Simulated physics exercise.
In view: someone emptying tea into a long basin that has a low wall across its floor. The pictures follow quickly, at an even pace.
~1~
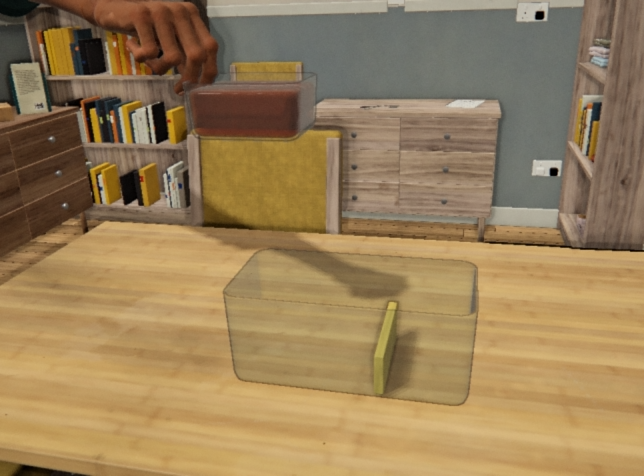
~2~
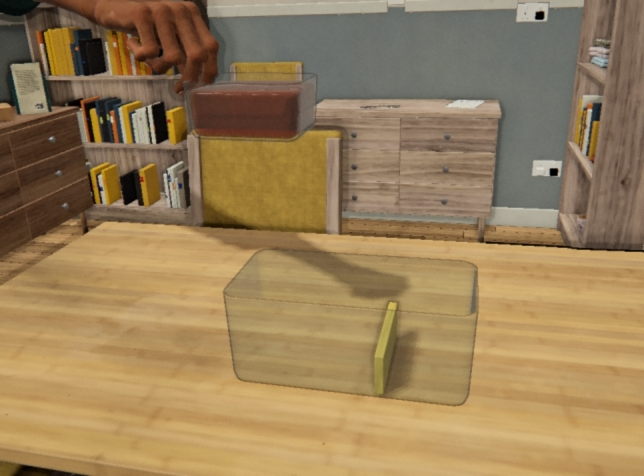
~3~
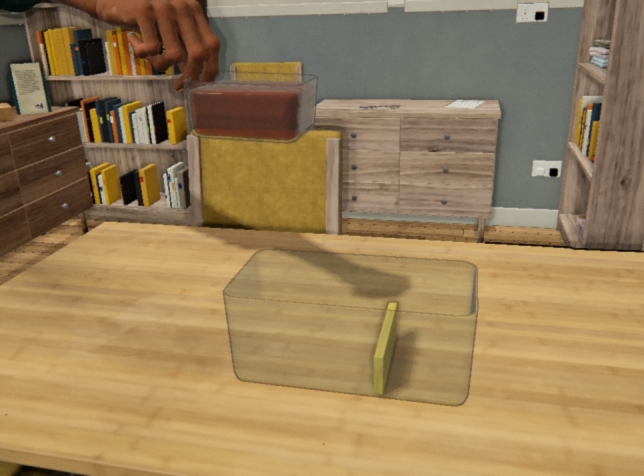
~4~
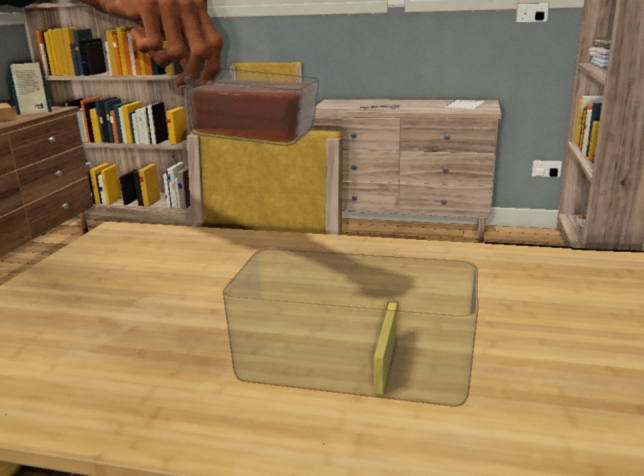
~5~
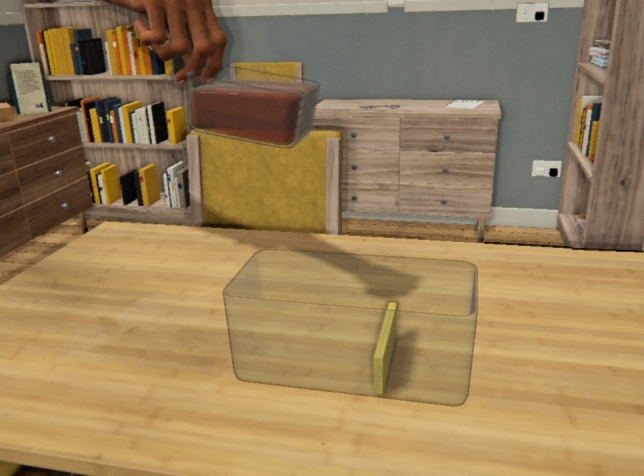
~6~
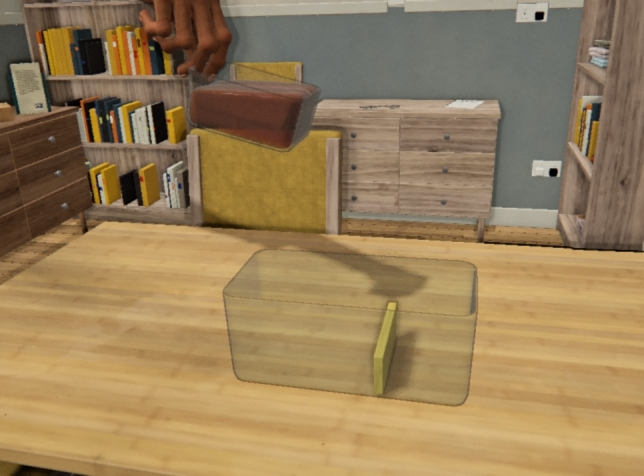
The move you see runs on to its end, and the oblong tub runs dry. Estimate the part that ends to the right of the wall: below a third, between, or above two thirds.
The share right of the wall is from a third to two thirds.
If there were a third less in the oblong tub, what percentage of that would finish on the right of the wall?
It comes to 15 per cent or so.
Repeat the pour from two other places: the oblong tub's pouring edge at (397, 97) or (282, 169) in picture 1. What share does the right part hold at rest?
In turn 70 and 0 in a hundred.
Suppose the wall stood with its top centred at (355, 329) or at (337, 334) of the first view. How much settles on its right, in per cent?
First some 75, then 80 per cent.
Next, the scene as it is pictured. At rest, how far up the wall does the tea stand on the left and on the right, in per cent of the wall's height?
The left part 20 per cent, the right part 40.
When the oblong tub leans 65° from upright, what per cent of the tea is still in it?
Close to 40 per cent.
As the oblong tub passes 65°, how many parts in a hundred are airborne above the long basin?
Some 45 per cent.
A moment on, the oblong tub is tipped part way and 41 per cent is still to pour, 7 is left of the wall and 5 right of it.
Next, the oblong tub is tipped on its side and 10 per cent is still to pour, 25 is left of the wall and 52 right of it.
Then the oblong tub is tipped on its side and 2 per cent is still to pour, 41 is left of the wall and 51 right of it.
Later the oblong tub is tipped on its side and 0 per cent is still to pour, 44 is left of the wall and 51 right of it.
In the end 45 per cent lies left of the wall, 52 right of it and 4 outside.
